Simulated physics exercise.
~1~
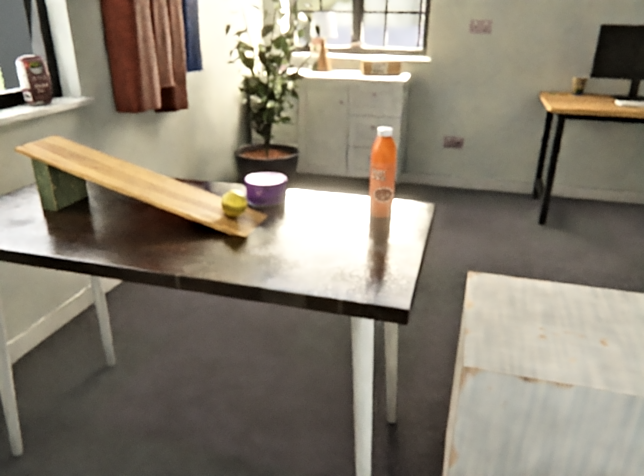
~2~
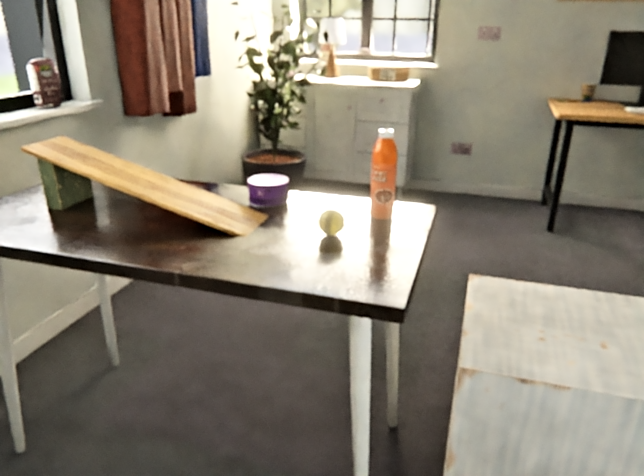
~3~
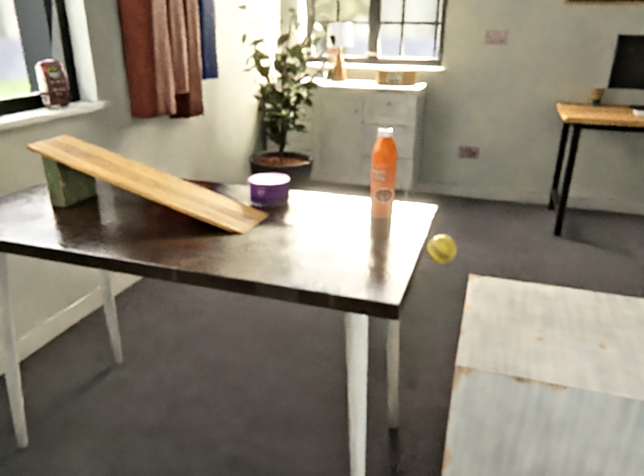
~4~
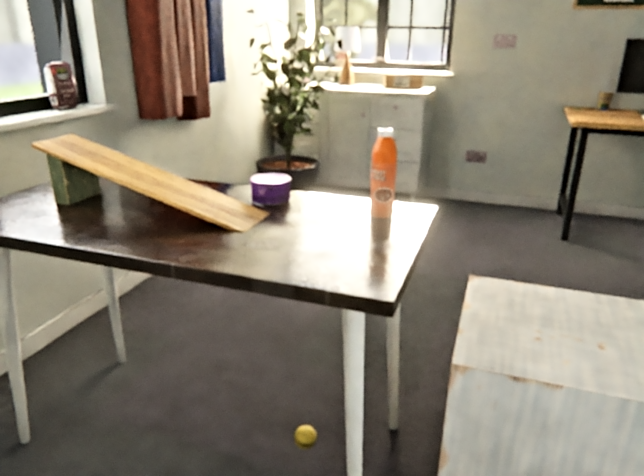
A yellow ball rolled down a wooden ramp and across the dark tabletop, passing a purple tub and an orange bottle that stayed put, then left the table's right end and dropped into the gap before the pale cabinet.
